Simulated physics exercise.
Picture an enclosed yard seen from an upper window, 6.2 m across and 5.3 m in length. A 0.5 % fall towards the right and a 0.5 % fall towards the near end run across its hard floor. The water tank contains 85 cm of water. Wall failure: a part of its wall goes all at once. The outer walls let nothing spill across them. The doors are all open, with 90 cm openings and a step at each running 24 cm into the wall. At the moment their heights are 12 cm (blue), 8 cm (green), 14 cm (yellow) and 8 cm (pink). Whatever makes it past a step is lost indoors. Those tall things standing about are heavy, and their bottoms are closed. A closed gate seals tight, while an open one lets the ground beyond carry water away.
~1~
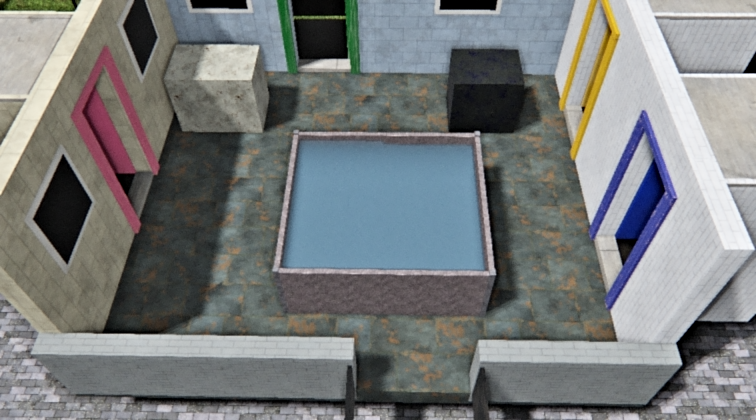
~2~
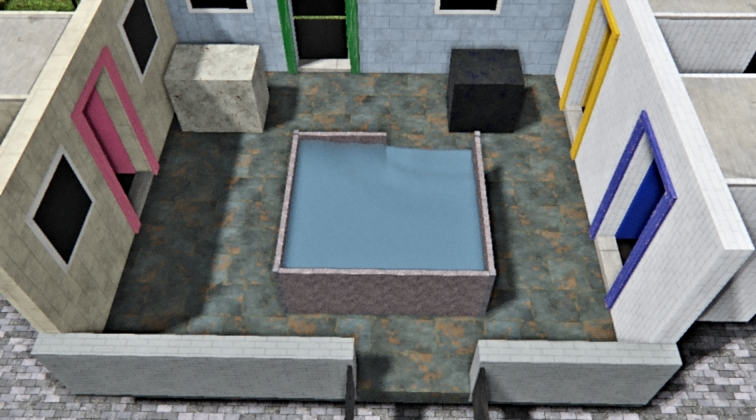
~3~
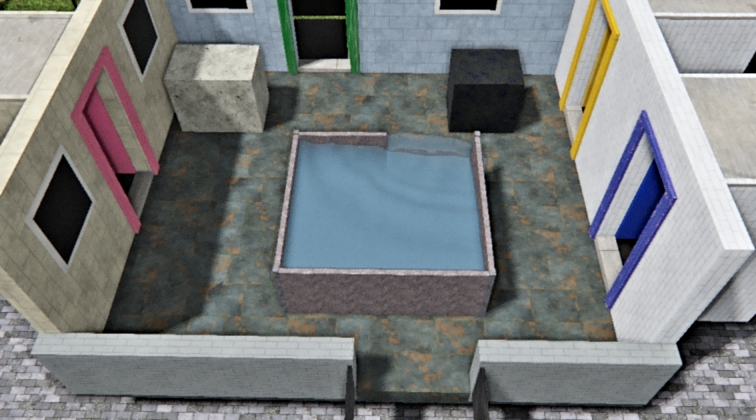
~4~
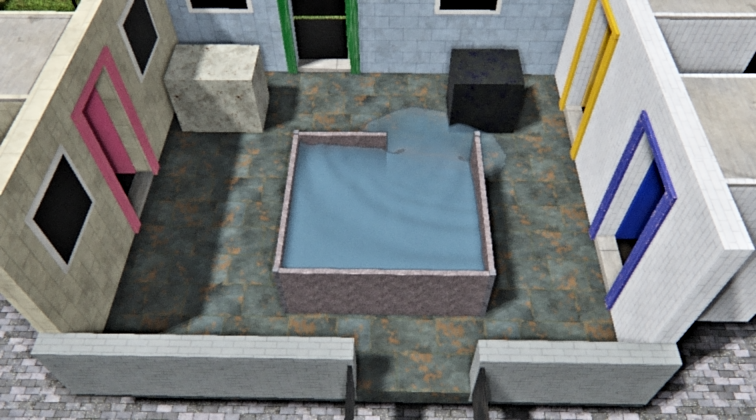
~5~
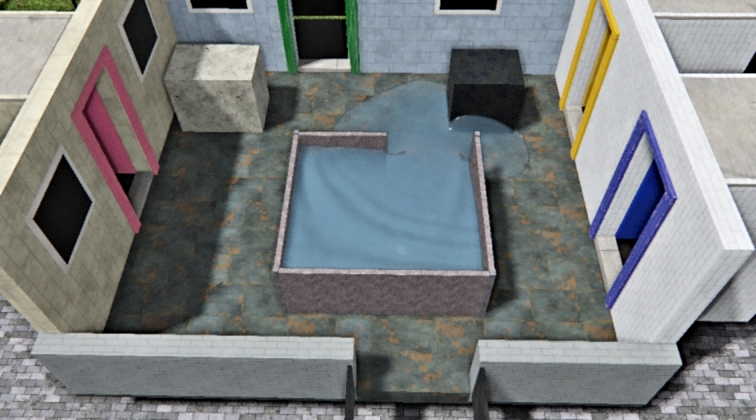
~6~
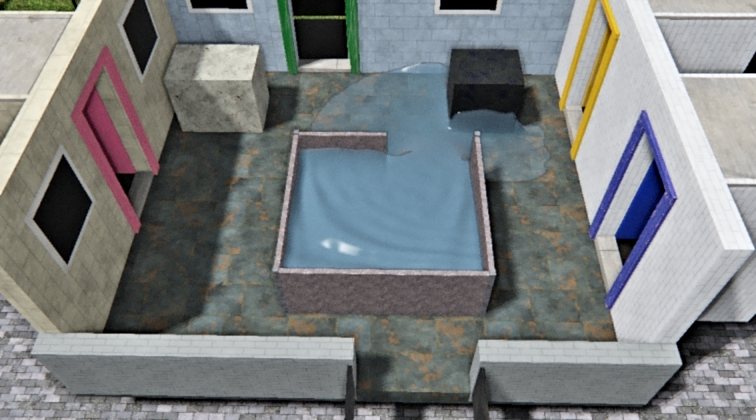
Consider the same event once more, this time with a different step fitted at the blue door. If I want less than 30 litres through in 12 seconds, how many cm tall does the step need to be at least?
You would need about 10.5 cm.
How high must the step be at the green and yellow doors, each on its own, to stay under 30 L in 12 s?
Close to 17 cm (green) and close to 28 cm (yellow).
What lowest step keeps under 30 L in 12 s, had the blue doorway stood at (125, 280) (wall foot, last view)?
9.5 cm.
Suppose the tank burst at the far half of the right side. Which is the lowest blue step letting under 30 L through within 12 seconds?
The answer is some 31 cm.
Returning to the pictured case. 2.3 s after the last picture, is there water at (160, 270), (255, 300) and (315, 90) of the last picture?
1: Unwetted; 2: Unwetted; 3: Awash.
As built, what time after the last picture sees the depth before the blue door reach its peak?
Approximately 9.5 s.
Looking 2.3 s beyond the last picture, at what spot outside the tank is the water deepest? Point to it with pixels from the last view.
Look close to (205, 87).
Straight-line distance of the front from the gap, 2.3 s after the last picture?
4.6 m.
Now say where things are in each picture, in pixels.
The first frame shows still water, 85 cm deep, in the water tank at (385, 201); the blue door at (625, 223) is dry.
In the second frame, the front is at a hidden place, 0.4 m from the gap on the far side; 0.3 m2 of floor is wet, 85 cm left at the back.
In the third frame, the gap is on the far side, the front 0.9 m out at a hidden place; the back of the water tank holds 85 cm.
In the fourth frame, the gap is on the far side, the front 1.5 m out at (412, 110); the back of the water tank holds 85 cm.
In the fifth frame, the front is at (423, 83), 2.2 m from the gap on the far side; 3.8 m2 of floor is wet, 81 cm left at the back.
In the sixth frame, water pours out on the far side and has run 2.4 m, to (383, 73); about 7 cm deep outside, 72 cm at the back; the blue door at (625, 223), 2.6 m from the gap, is still 1.8 m from the nearest water.
Then, 0.7 s after the last picture water covers 30 % of the floor, deepest (59 cm) near (460, 138); it has not reached the blue door.
Then, 2.3 s after the last picture water covers 60 % of the floor, deepest (42 cm) near (205, 87); 6 cm at the blue door, 0 litres in over its 12 cm step.
Then, 11.3 s after the last picture water covers 100 % of the floor, deepest (17 cm) near (542, 374); 14 cm at the blue door, 19 litres in over its 12 cm step.
At the blue door as built, the water peaked near 14 cm, 9.3 s after the last picture.
With a step of 9.5 cm, 40 litres would have come in within the 12 s; with 12.5 cm, 15 litres. So under 30 litres takes about 10.5 cm.
